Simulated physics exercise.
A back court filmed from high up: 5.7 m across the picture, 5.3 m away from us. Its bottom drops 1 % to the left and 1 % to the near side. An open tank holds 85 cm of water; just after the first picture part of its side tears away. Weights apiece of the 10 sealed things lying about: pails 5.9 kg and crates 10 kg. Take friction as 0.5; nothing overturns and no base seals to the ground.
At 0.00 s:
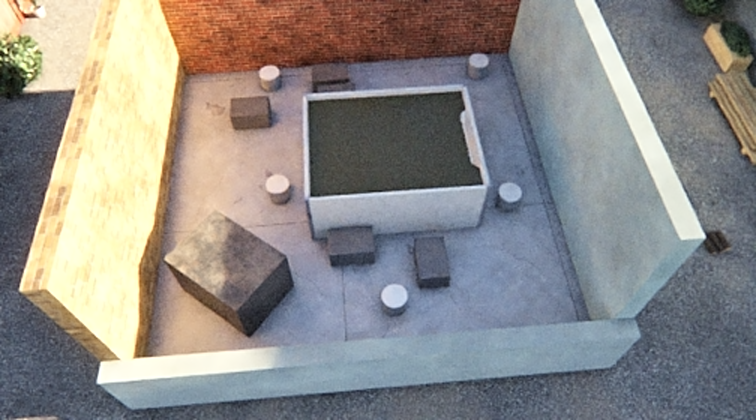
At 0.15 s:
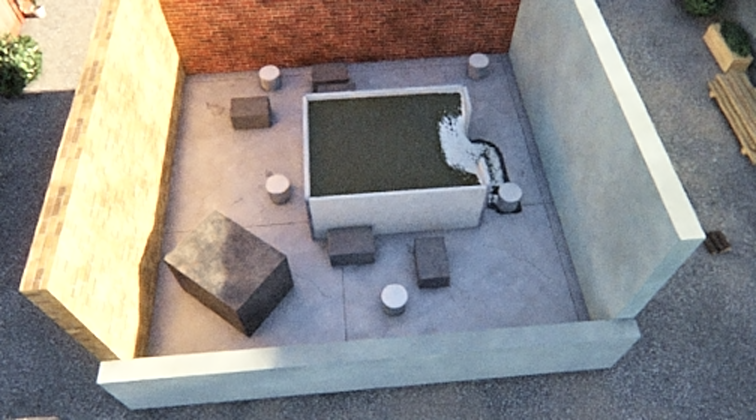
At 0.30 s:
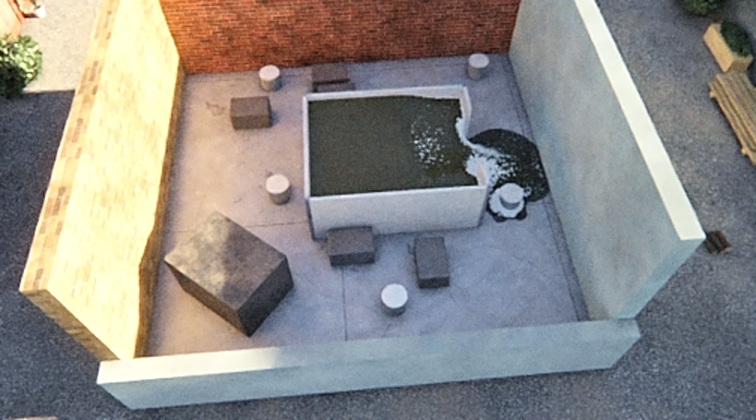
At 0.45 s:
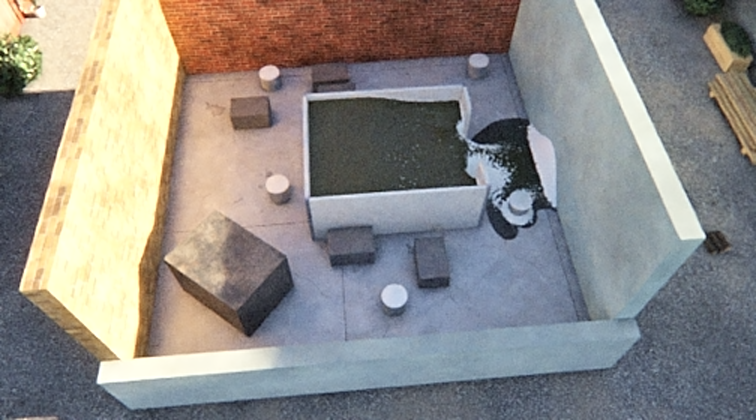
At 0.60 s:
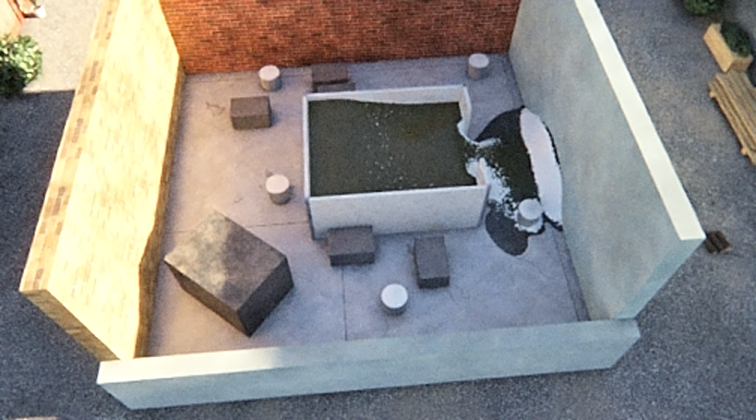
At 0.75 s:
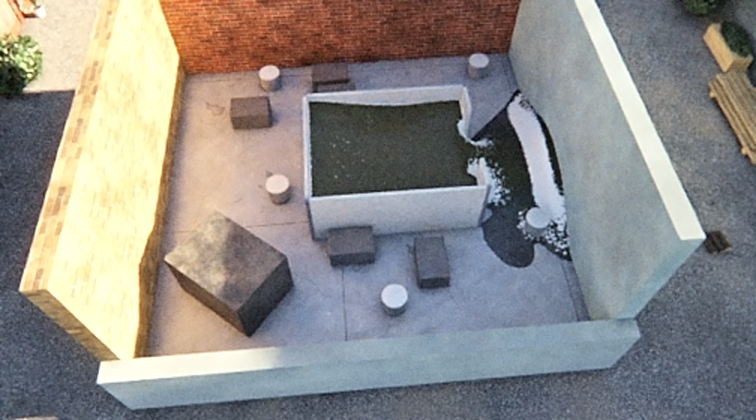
At the start, a white-walled tank of dark water stands among pails and crates in a walled court, a notch torn in its right side. Water pours through the gap, foams around the nearby pail and spreads to the right wall, then slides that pail a short way toward the near right.
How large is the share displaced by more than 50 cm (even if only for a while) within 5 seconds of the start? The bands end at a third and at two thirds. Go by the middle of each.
It is two thirds or more.
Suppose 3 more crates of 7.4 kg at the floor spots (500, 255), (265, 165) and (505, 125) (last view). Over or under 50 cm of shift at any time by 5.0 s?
In turn: Past it, under, more.
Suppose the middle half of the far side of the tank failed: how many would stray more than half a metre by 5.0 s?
In that case 6 of them.
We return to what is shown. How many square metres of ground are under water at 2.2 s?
Roughly 14 m2.
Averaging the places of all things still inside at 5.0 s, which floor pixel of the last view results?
Around (230, 188).
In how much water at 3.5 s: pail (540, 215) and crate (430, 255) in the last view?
Roughly 16 and 6 cm.
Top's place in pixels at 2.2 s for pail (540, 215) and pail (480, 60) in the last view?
Around (420, 310) and (361, 63).
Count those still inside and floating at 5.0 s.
At that moment 8.
After 1.1 s 1 of 10 are over 50 cm from their spots; 0 afloat.
After 2.2 s 2 of 10 are over 50 cm from their spots; 1 afloat.
After 3.5 s 6 of 10 are over 50 cm from their spots; 6 afloat.
After 5.0 s 9 of 10 are over 50 cm from their spots, and 9 have been at some point; 8 afloat.
